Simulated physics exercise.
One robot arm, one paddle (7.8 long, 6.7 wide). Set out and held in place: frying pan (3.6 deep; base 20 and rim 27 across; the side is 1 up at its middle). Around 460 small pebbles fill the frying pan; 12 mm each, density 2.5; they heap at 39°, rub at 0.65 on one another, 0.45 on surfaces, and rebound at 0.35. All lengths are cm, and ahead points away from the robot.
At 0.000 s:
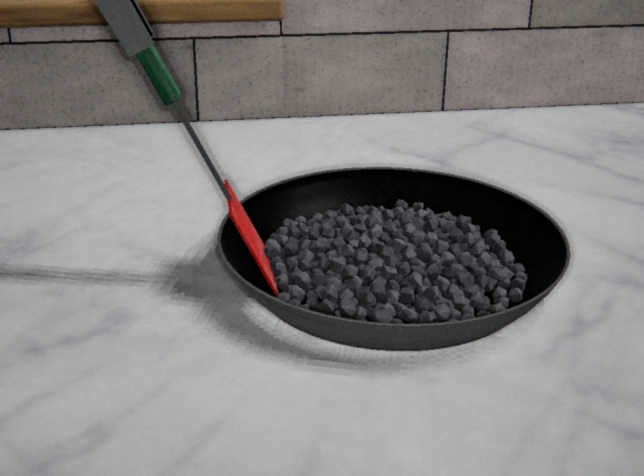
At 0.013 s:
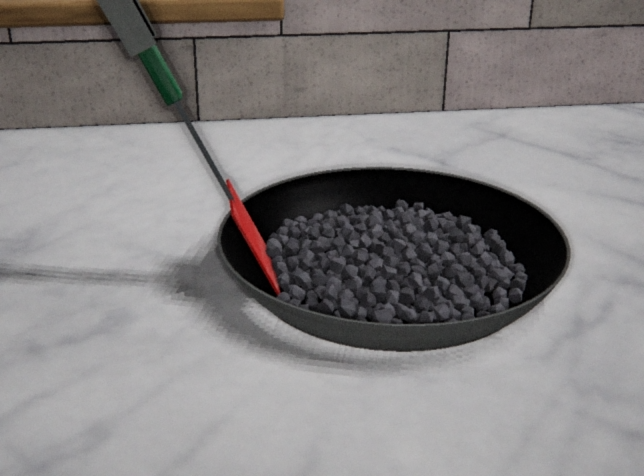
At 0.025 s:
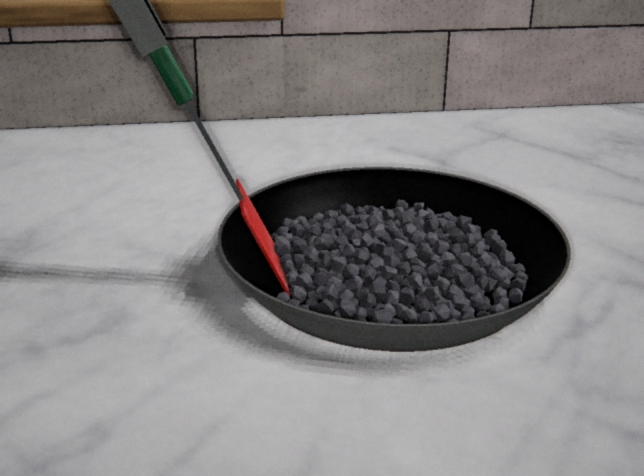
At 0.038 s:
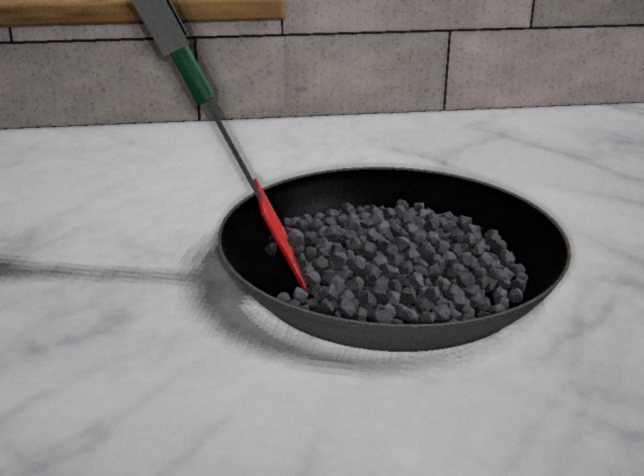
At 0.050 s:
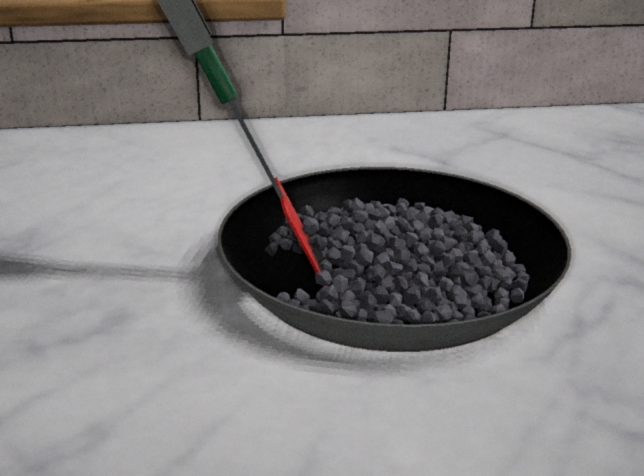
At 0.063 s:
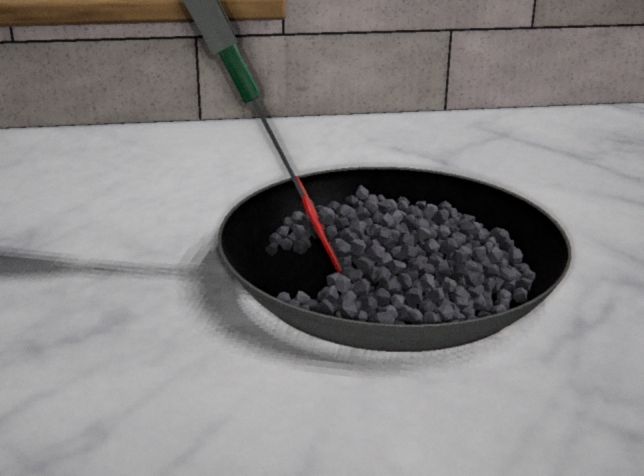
On a marble counter, a red paddle pushes dark pebbles rightward in a black frying pan.
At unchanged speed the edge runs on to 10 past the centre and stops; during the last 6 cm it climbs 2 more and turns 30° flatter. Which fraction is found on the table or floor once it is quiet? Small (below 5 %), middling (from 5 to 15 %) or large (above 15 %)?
Answer: Large; above 15 % of the small pebbles finish on the table or floor.
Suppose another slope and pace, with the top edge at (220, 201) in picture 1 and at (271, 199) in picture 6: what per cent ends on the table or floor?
Some 15 per cent.
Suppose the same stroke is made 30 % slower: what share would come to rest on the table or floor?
It would be near 15 per cent.
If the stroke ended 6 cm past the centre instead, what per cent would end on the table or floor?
It would be near 10 per cent.
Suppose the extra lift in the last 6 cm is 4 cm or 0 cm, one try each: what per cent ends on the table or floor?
About 25 and 20 per cent.
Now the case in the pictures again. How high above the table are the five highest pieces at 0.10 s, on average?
Roughly 7 cm.
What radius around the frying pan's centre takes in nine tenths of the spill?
Some 35 cm.
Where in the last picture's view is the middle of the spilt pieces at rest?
Around (632, 235).
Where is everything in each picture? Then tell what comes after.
Paddle top edge at (228, 197), sloping 65°; upper third of the load around (387, 249), from x 270 to 520, top at y 205; 456 in the frying pan, in the first picture.
Paddle top edge at (230, 197), sloping 65°; upper third of the load around (387, 249), from x 270 to 520, top at y 205, in the second picture.
Paddle top edge at (240, 196), sloping 65°; upper third of the load around (378, 249), from x 270 to 520, top at y 205, in the third picture.
Paddle top edge at (259, 196), sloping 65°; upper third of the load around (378, 247), from x 275 to 520, top at y 205, in the fourth picture.
Paddle top edge at (280, 194), sloping 65°; upper third of the load around (381, 241), from x 275 to 520, top at y 205, in the fifth picture.
Paddle top edge at (302, 193), sloping 65°; upper third of the load around (388, 235), from x 275 to 530, top at y 195; 456 in the frying pan, in the sixth picture.
By 0.10 s, sloping 65°, highest piece 8 above the table; 456 in the frying pan.
By 0.13 s, sloping 58°, highest piece 9 above the table; 455 in the frying pan, 1 on the blade or in flight.
By 0.35 s, sloping 35°, highest piece 11 above the table; 347 in the frying pan, 72 on the table or floor, 37 on the blade or in flight.
By 1.40 s, sloping 35°, highest piece 4 above the table; 347 in the frying pan, 109 on the table or floor.
Final count, 347 in the frying pan, 109 on the table or floor. That is 24 % on the table or floor.
